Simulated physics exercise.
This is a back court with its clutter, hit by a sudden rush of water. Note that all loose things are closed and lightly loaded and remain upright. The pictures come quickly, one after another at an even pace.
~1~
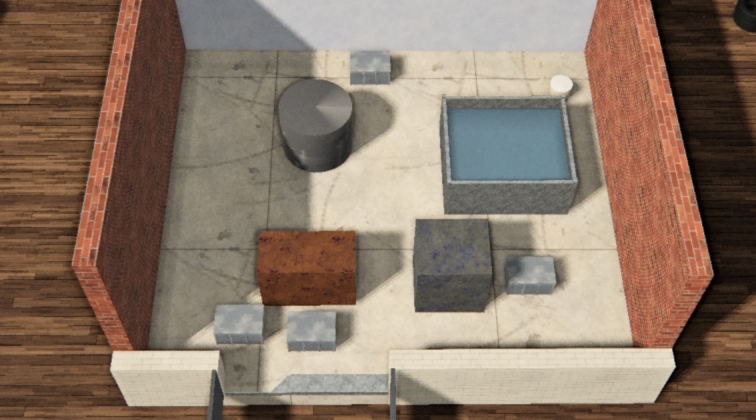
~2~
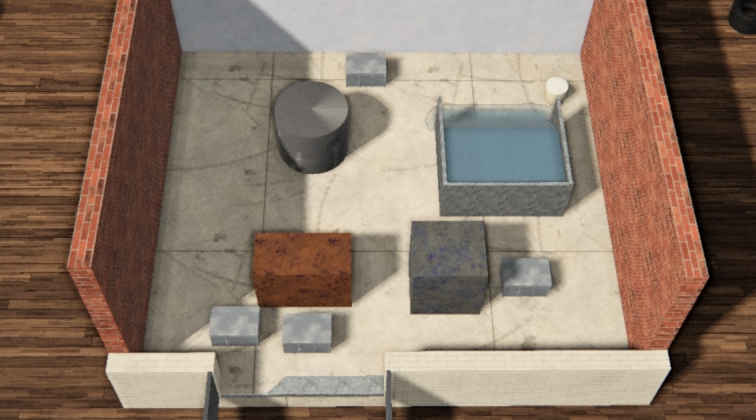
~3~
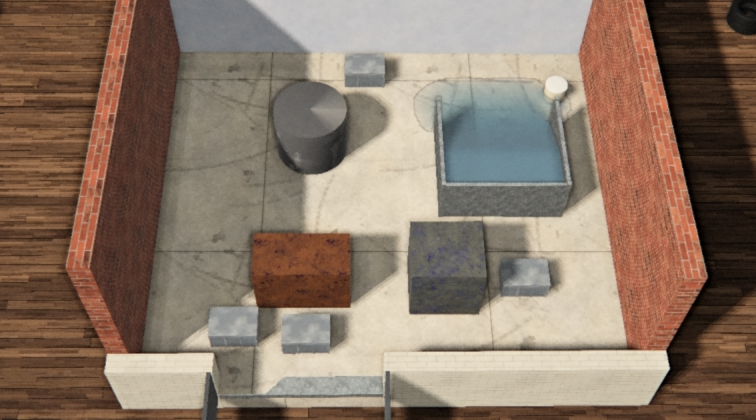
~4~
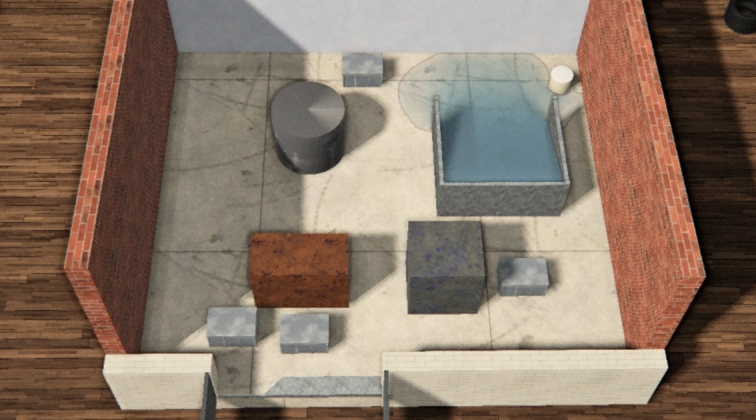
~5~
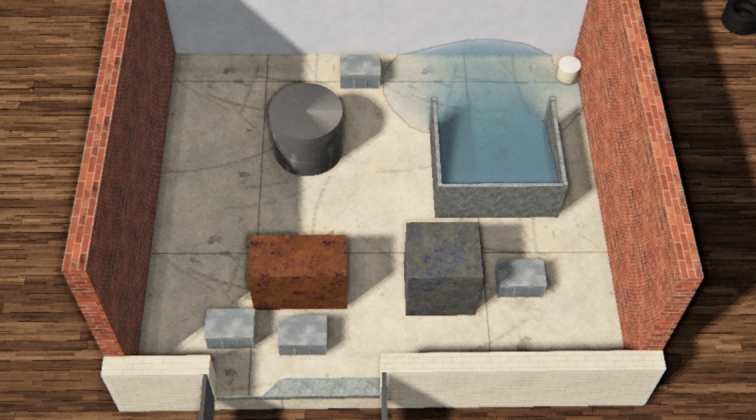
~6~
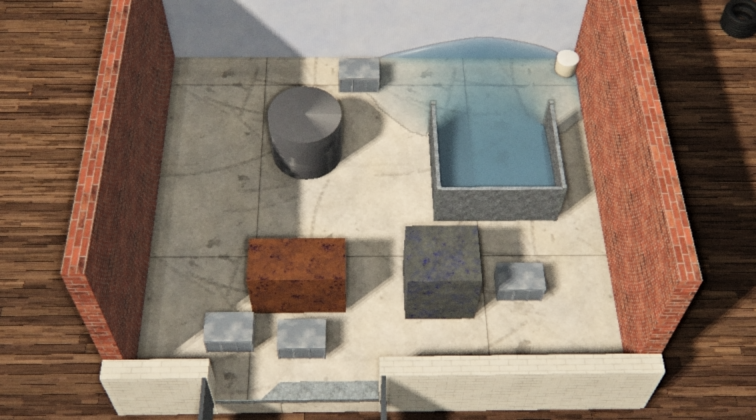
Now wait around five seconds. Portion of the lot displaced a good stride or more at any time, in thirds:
It sits mid-range.
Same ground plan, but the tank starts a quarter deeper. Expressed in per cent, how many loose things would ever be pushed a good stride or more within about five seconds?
Something like 40 in a hundred of them.
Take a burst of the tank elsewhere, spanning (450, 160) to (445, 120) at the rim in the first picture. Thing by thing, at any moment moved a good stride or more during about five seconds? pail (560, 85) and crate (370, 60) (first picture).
Fell short, then went the distance.
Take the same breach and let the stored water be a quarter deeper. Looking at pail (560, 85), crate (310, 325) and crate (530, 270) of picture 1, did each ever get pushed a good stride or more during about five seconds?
First: Goes past it; second: Falls short; third: Falls short.
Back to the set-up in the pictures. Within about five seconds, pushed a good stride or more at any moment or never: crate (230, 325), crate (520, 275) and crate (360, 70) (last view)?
Taking them in turn, the first stayed within range, the second stayed within range, and the third traveled far.
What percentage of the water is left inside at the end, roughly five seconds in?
Something like 100 per cent, give or take.
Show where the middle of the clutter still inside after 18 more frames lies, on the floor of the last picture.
At about (387, 281).
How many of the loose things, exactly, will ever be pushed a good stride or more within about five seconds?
By my count, 2.
A moment on, 1 of 5 are well off their spots; 1 afloat.
Next, 2 of 5 are well off their spots; 2 afloat.
Later, 2 of 5 are well off their spots; 2 afloat.
In the end, 2 of 5 are well off their spots, and 2 have been at some point; 2 afloat.
